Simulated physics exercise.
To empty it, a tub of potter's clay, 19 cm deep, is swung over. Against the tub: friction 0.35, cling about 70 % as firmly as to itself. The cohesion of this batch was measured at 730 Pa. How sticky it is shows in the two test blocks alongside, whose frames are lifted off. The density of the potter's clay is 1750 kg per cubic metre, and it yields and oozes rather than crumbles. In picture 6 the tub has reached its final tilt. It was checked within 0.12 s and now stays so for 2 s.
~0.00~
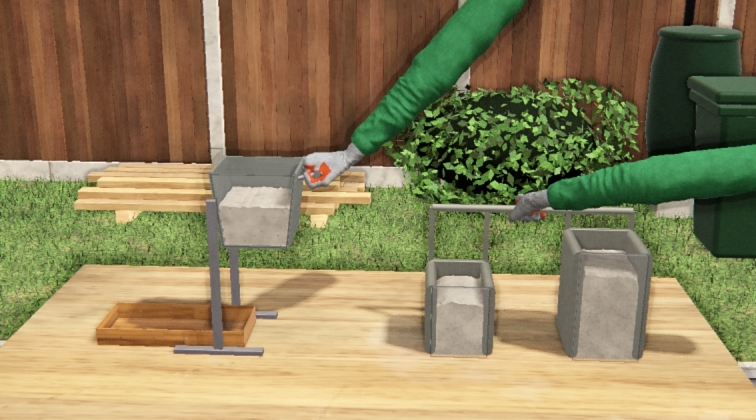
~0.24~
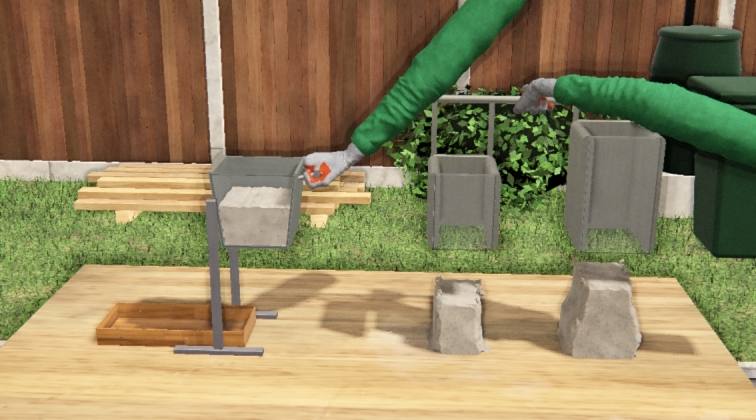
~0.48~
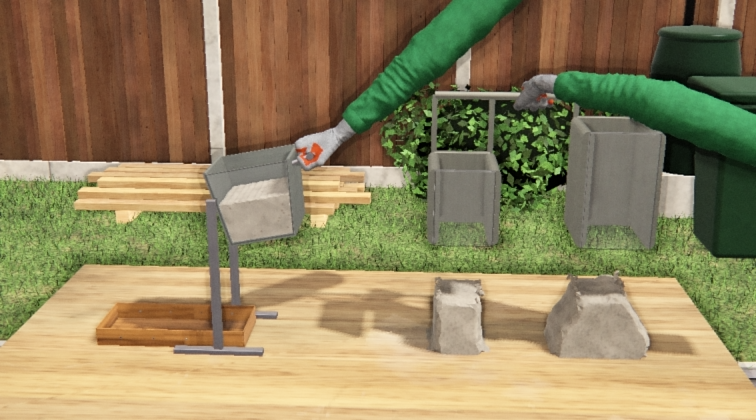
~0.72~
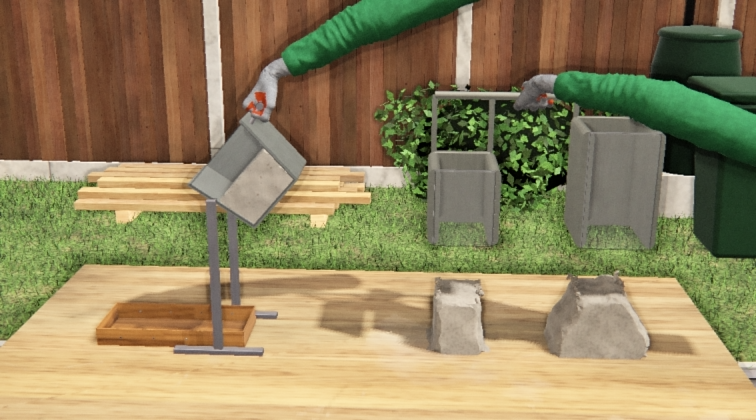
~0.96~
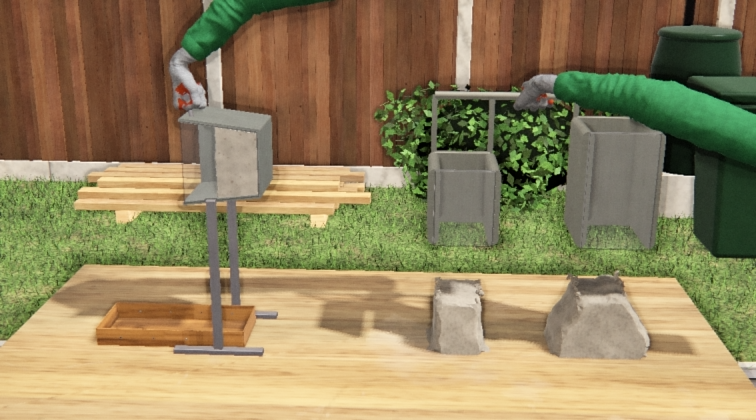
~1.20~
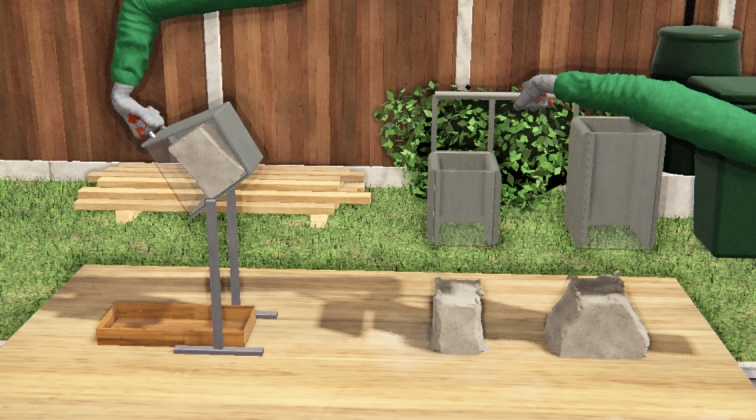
In a garden, gloved hands lift moulds off clay blocks, then swing a tub over leftward.
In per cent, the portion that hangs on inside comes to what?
Close to 0 per cent.
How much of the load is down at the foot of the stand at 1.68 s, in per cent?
Some 80 per cent.
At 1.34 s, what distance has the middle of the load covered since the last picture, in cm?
Some 10 cm.
After 1.34 s, the tub is at 120 degrees and holds 72 %.
After 1.51 s, the tub is at 120 degrees and holds 0 %.
After 1.68 s, the tub is at 120 degrees and holds 0 %.
After 1.85 s, the tub is at 120 degrees and holds 0 %.
After 3.20 s, at the end, the tub is at 120 degrees and holds 0 %.
